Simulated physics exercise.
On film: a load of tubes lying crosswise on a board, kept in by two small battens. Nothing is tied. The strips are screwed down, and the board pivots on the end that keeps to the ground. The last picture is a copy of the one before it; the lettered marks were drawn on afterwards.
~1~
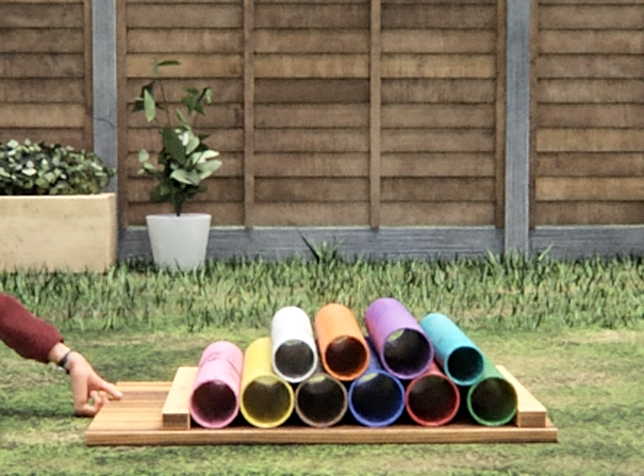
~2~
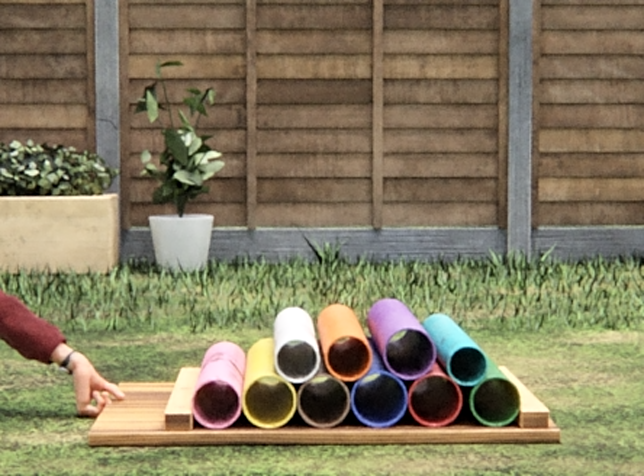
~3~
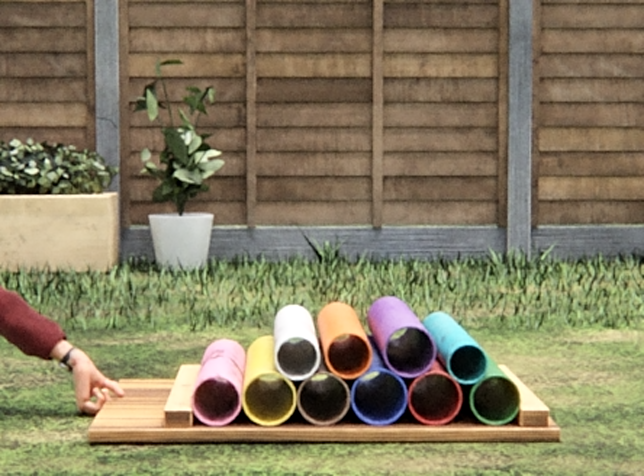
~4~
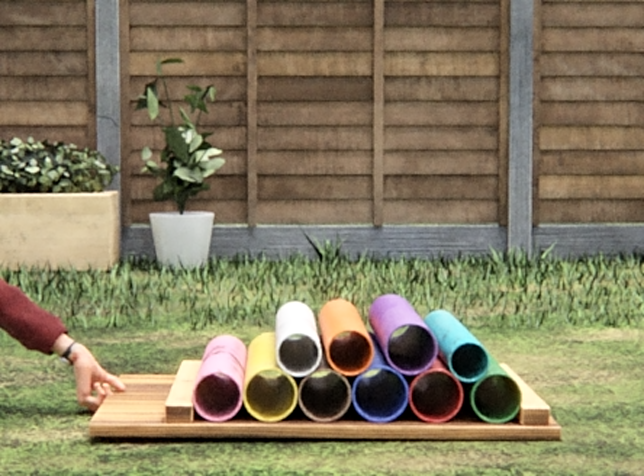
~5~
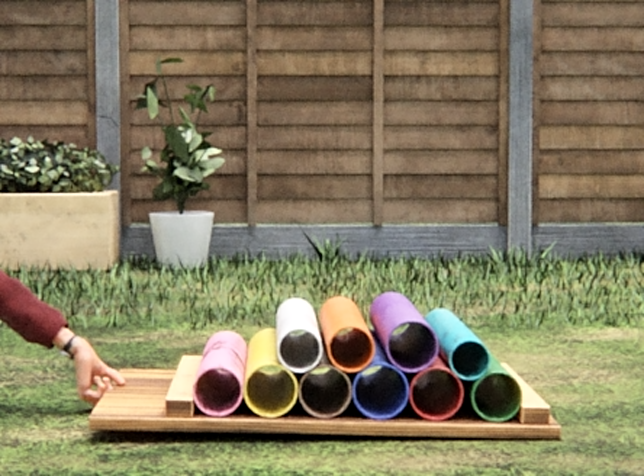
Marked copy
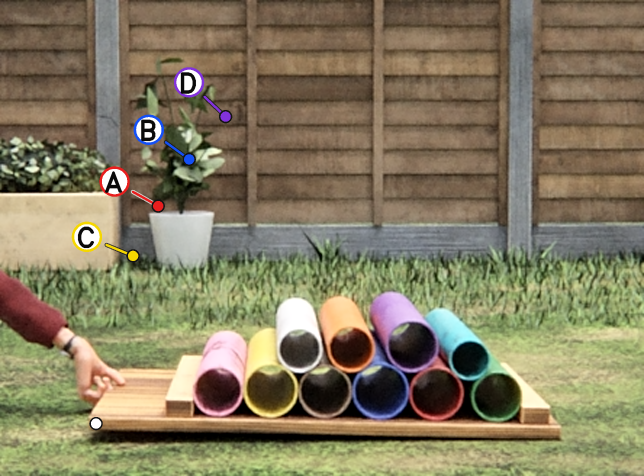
A hand reaching in from the left holds the end of a wooden board on the grass, loaded with colourful tubes stacked in two rows between two small battens. At first the board barely shifts, then the hand raises its left end slightly while the right end stays on the ground.
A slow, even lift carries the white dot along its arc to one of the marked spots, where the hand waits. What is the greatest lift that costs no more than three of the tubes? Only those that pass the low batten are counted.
Lift it to A and no more.
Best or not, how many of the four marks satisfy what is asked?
Two of the four.
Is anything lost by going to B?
At B: Yes.
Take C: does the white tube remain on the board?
Yes.
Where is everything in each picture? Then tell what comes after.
In the first frame, blue tube (377, 399); red tube (432, 400); green tube (493, 400).
In the second frame, green tube (496, 401); orange tube (349, 358).
In the third frame, board (321, 400); pink tube (216, 400); yellow tube (269, 399); blue tube (379, 397).
In the fourth frame, board (322, 396); pink tube (217, 396); yellow tube (270, 394).
In the fifth frame, board (321, 393); pink tube (218, 391); yellow tube (270, 390).
On the marked copy, A at (158, 206); B at (189, 159); C at (133, 256); D at (226, 116); the white dot at (96, 424).
Following A. Soon after the start, board at 17°.
Later, board at 30°.
In the end, board at 30°, two over the low batten (purple, turquoise).
As for the rest, B four over the low batten (orange, white, purple, turquoise); C none over the low batten; D four over the low batten (orange, white, purple, turquoise).
